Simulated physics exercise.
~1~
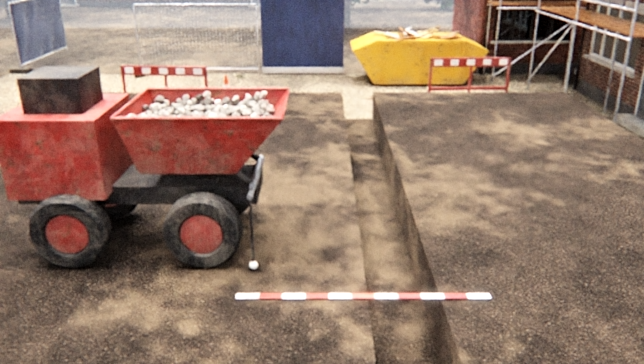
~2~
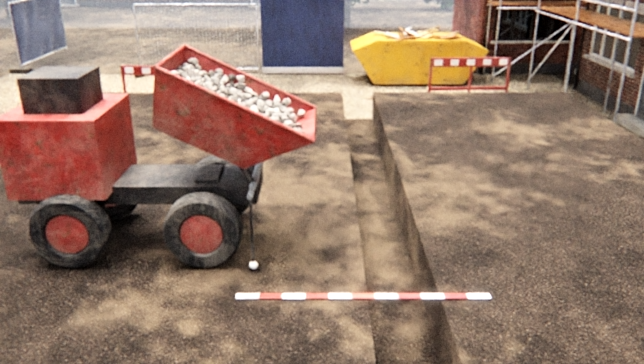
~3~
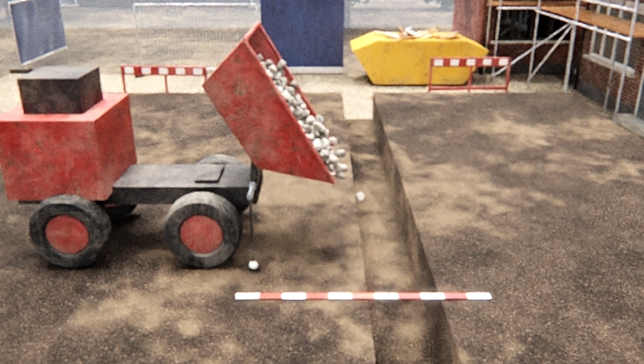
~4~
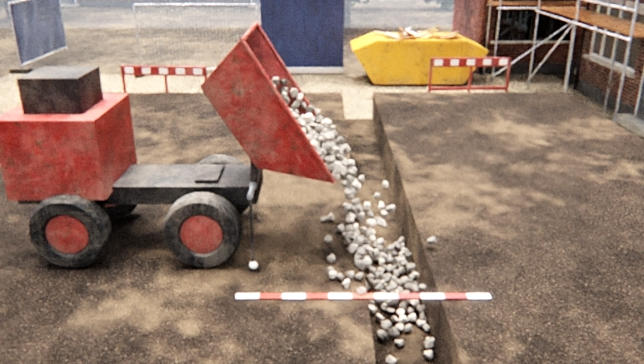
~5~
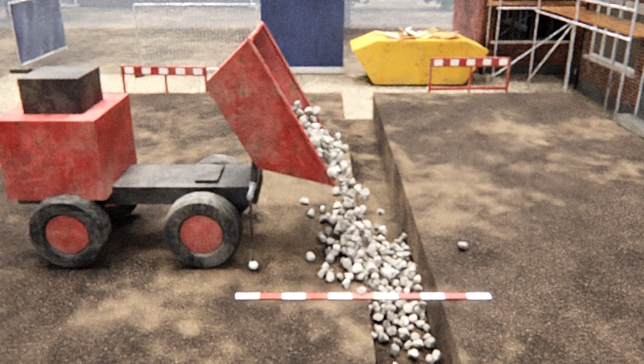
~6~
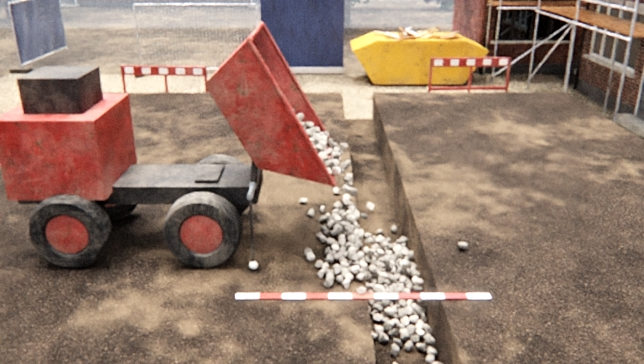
A building site with brown ground is seen from a raised, still view, with a yellow skip, striped barriers and scaffolding at the back. On the left stands a red dumper with black wheels, its red body heaped with pale stones, beside a narrow trench and a red and white striped pole lying across it. The body tips steeply to the right, and the stones slide towards its lower edge. They pour out in a stream, spilling onto the near edge and into the trench, while one lands beyond it. The flow dwindles, leaving a pale heap, with the body still raised and some stones inside.
